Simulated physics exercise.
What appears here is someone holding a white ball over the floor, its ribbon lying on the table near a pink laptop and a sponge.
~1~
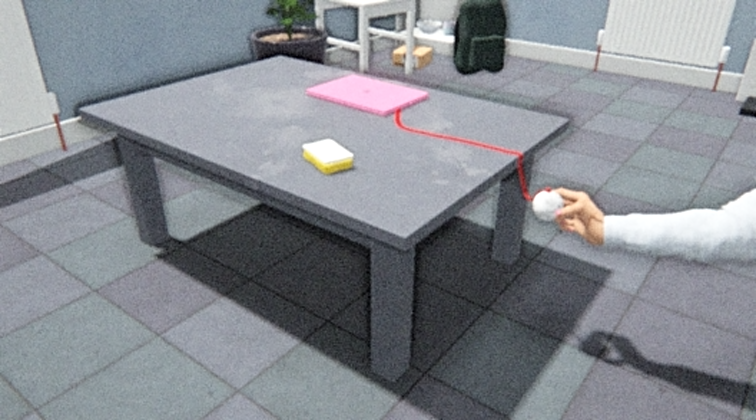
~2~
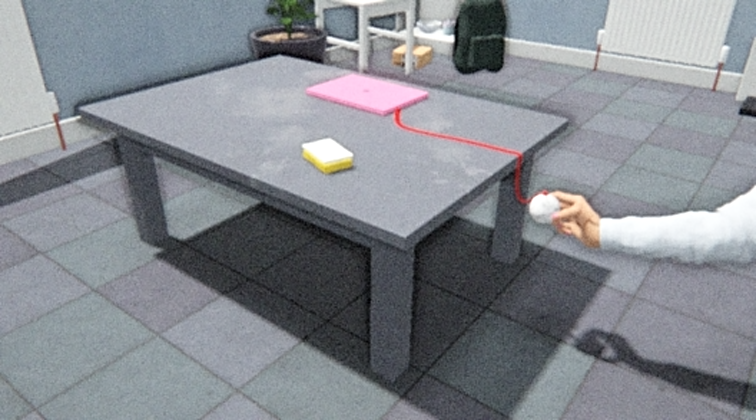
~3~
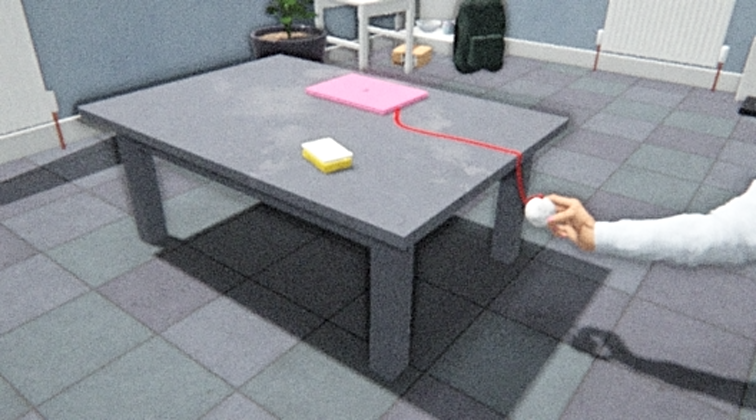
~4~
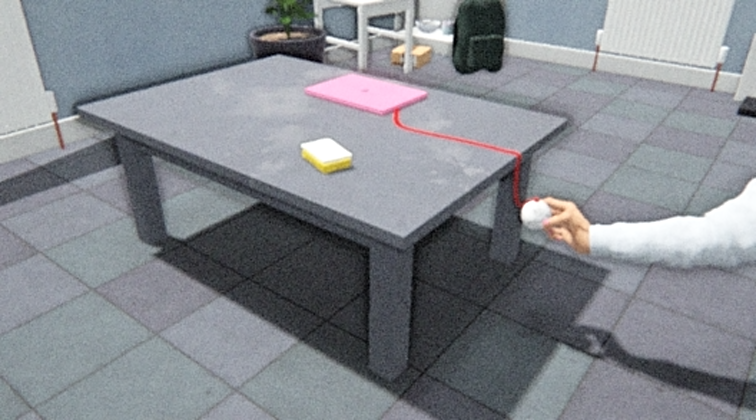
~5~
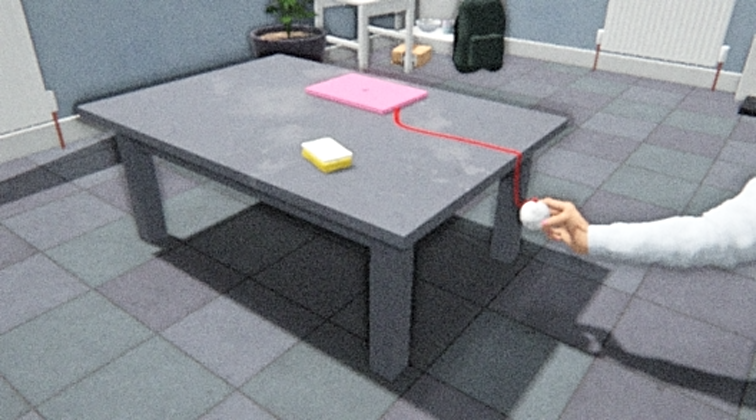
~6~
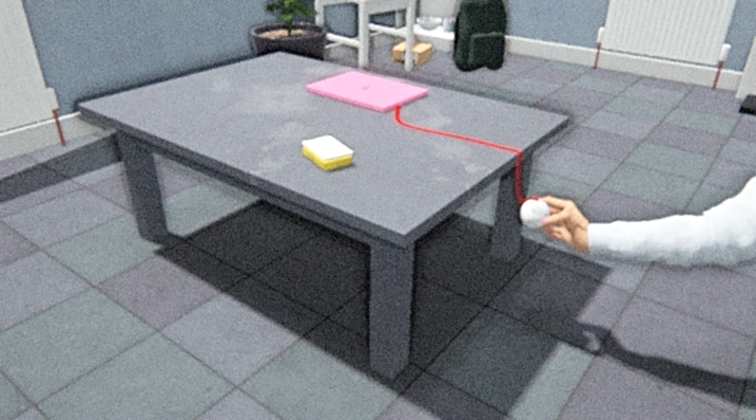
A hand holding a white ball on a red ribbon moves slightly left beside the table.
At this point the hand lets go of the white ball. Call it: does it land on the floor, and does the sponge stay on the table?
Called: The white ball stays hanging, the sponge remains safe.
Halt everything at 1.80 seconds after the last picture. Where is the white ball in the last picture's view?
About (523, 237).
Then, 0.78 s on from there, ball off the ground near (519, 234); laptop in place; sponge in place.
Then, 1.80 s on from there, ball off the ground near (523, 237); laptop in place; sponge in place.
In the end, ball off the ground near (494, 226); laptop in place; sponge in place. The white ball hangs in the air and the sponge remains where it stands.
